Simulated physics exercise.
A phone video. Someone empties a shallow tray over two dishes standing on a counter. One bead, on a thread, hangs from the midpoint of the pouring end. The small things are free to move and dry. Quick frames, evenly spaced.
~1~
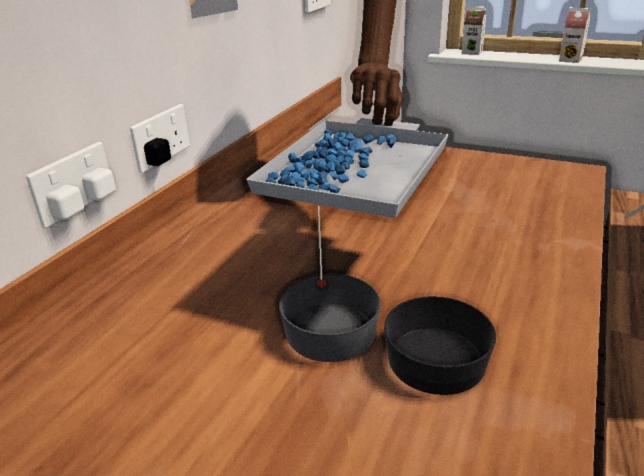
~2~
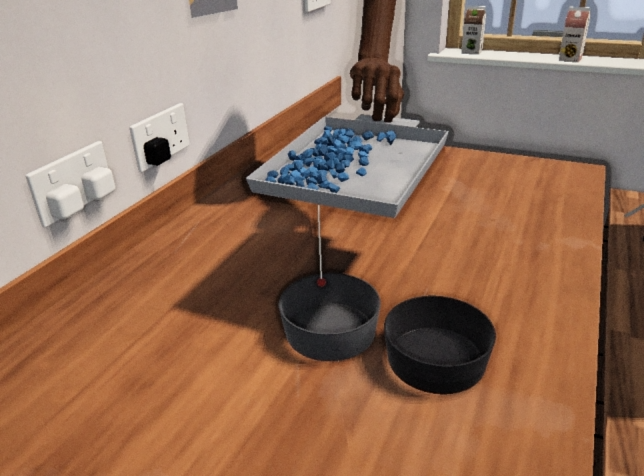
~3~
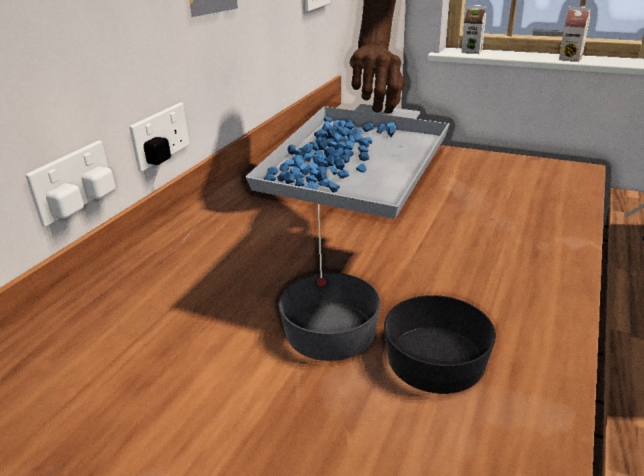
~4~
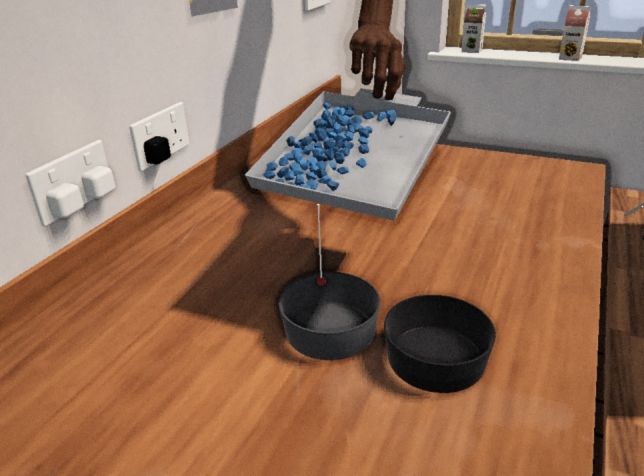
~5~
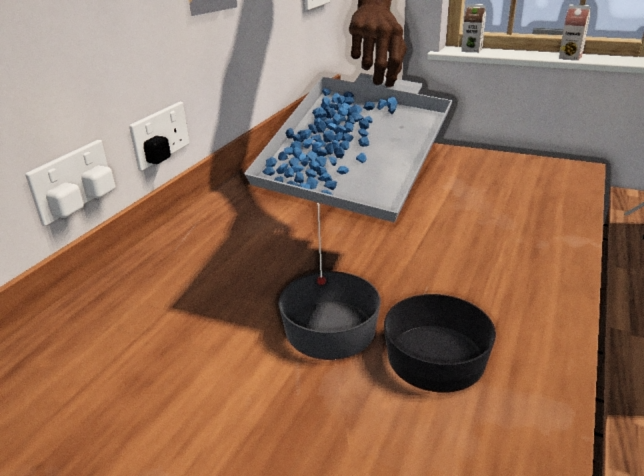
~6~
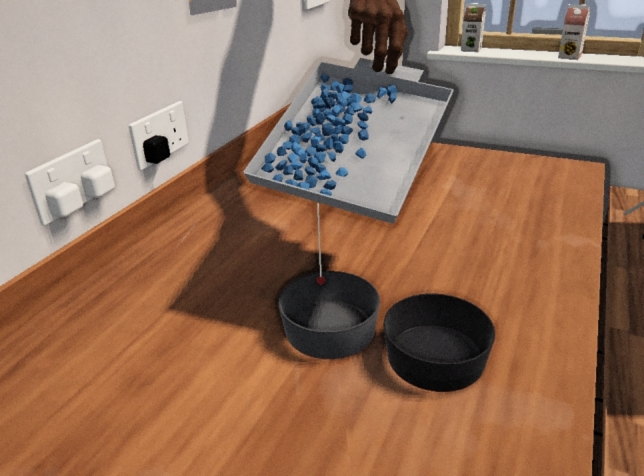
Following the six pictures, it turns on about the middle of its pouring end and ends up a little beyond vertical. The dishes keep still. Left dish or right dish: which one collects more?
The left one.
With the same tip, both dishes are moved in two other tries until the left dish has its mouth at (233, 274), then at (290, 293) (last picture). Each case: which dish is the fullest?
Try 1: The right-side dish; try 2: The right-side dish.
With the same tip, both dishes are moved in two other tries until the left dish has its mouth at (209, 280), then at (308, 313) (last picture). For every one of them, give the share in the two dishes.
Try 1: Some 40 %; try 2: Some 70 %.
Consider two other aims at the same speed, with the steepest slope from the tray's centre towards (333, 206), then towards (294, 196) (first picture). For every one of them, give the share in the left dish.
Near 40 % and, after that, 10 %.
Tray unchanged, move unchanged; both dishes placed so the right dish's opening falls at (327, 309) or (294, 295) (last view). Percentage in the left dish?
0 %, then 0 %.
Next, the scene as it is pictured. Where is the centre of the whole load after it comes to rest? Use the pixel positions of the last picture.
Around (356, 345).
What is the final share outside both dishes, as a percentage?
Close to 30 in a hundred.
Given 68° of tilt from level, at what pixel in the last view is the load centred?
Around (343, 196).
Soon, tray tipped steeply; nearly all on the tray; a stray few in the right dish; a small part in the air.
A while on, tray tipped past a quarter turn; a small part on the tray; about a quarter in the right dish; about a quarter in the left dish; about a quarter outside both; about a quarter in the air.
Towards the end, tray tipped past a quarter turn; about a quarter in the right dish; about half in the left dish; about a third outside both.
Finally, tray tipped past a quarter turn; about a quarter in the right dish; about half in the left dish; about a third outside both.
